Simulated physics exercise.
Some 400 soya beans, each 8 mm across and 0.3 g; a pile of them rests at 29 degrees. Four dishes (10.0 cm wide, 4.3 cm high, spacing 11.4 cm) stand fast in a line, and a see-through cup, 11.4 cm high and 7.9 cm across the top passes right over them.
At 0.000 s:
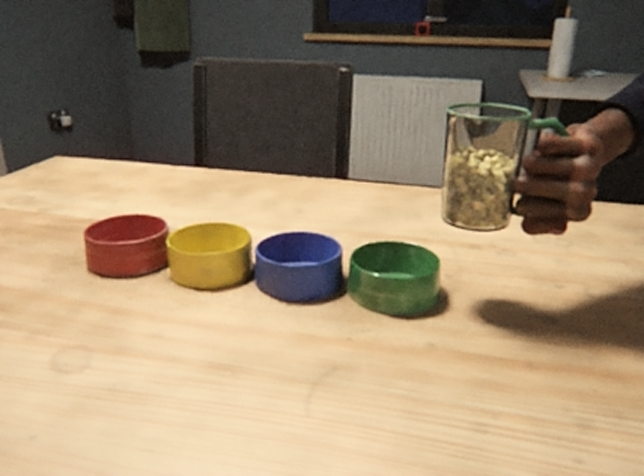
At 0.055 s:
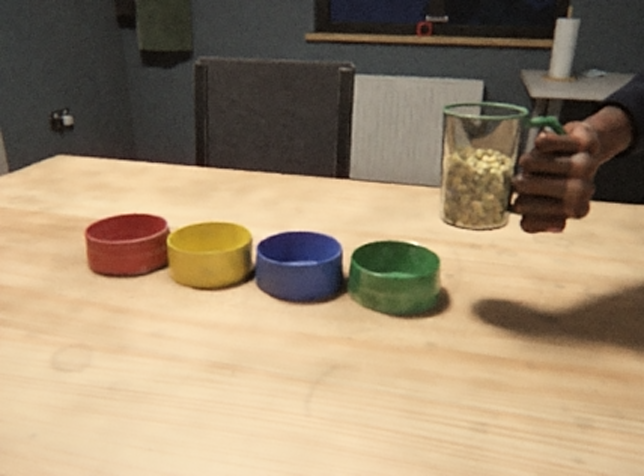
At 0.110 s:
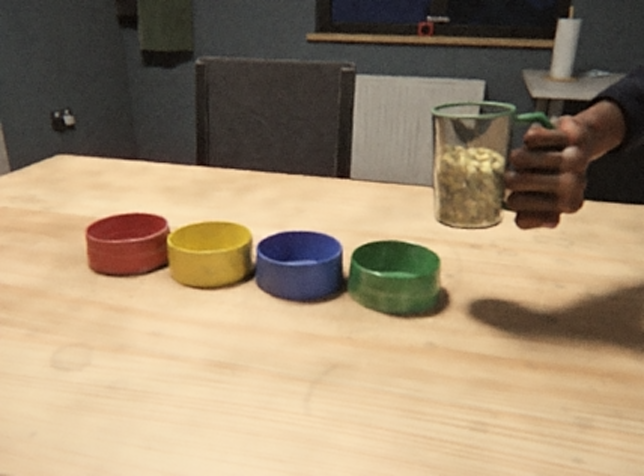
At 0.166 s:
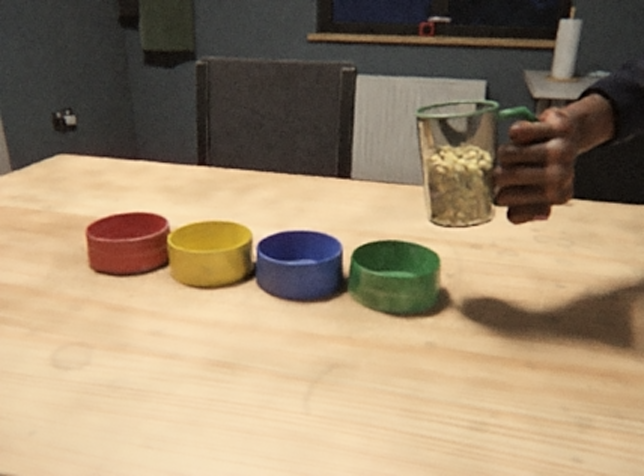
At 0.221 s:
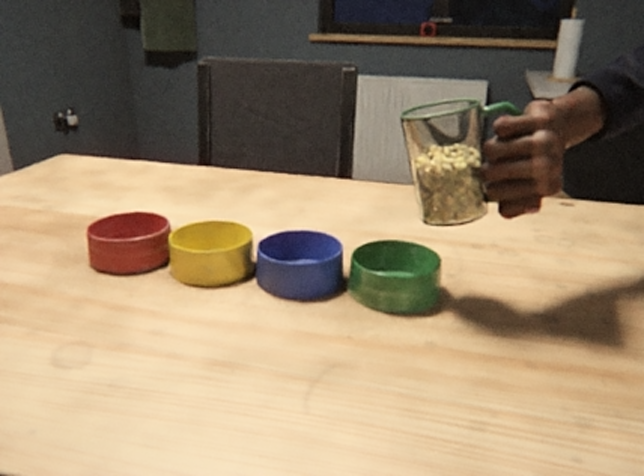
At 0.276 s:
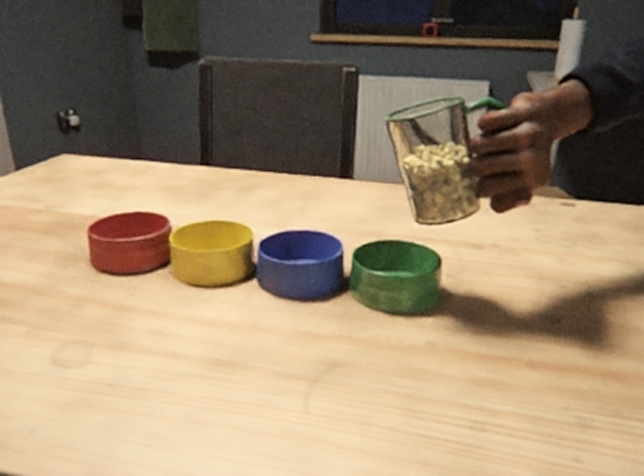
In the video, a hand holds a clear cup partly filled with small pale pieces beside a row of red, yellow, blue and green dishes on a wooden table, then moves it slightly left while gradually tilting it leftward.
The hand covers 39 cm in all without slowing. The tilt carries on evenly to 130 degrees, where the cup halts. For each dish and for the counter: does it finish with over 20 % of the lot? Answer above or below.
Red: Above, blue: Below, green: Below, yellow: Below, counter: Below.
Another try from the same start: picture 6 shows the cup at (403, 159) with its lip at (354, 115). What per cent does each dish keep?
Red 90; blue 0; green 0; yellow 0.
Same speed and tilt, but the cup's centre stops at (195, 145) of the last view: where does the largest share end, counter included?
The winner: Red.
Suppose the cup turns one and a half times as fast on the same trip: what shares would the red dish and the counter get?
Red 10; counter 10.
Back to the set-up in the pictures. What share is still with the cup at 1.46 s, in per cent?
Roughly 85 per cent.
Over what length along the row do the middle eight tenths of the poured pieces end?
Some 6 cm.
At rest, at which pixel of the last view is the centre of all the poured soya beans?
Around (125, 240).
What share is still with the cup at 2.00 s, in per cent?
About 0 per cent.
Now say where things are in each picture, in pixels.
In the first frame, cup at (481, 167), tilt 0 degrees, lip at (448, 109), moved 0.0 cm; middle of the pieces at (476, 189); green dish at (395, 259); blue dish at (299, 248); yellow dish at (210, 238); red dish at (127, 228).
In the second frame, cup at (479, 167), tilt 1 degrees, lip at (444, 109), moved 0.3 cm; middle of the pieces at (474, 189).
In the third frame, cup at (471, 166), tilt 4 degrees, lip at (433, 110), moved 1.1 cm; middle of the pieces at (467, 188).
In the fourth frame, cup at (459, 164), tilt 8 degrees, lip at (417, 113), moved 2.4 cm; middle of the pieces at (457, 187).
In the fifth frame, cup at (447, 163), tilt 13 degrees, lip at (401, 115), moved 3.6 cm; middle of the pieces at (447, 185).
In the sixth frame, cup at (436, 162), tilt 17 degrees, lip at (386, 118), moved 4.8 cm; middle of the pieces at (438, 184); green dish at (397, 257); blue dish at (301, 246); yellow dish at (212, 235); red dish at (130, 225). Its pace works out near 80 degrees a second; the hand travels 22 cm a second.
After 0.99 s, tilt 73 degrees; cup holds 100 %.
After 1.46 s, tilt 111 degrees; cup holds 85 %, red 5 %.
After 2.00 s, tilt 130 degrees; cup holds 0 %, red 90 %.
At rest (2.7 s), red 90 %, blue 0 %, green 0 %, yellow 0 %, counter 10 %.
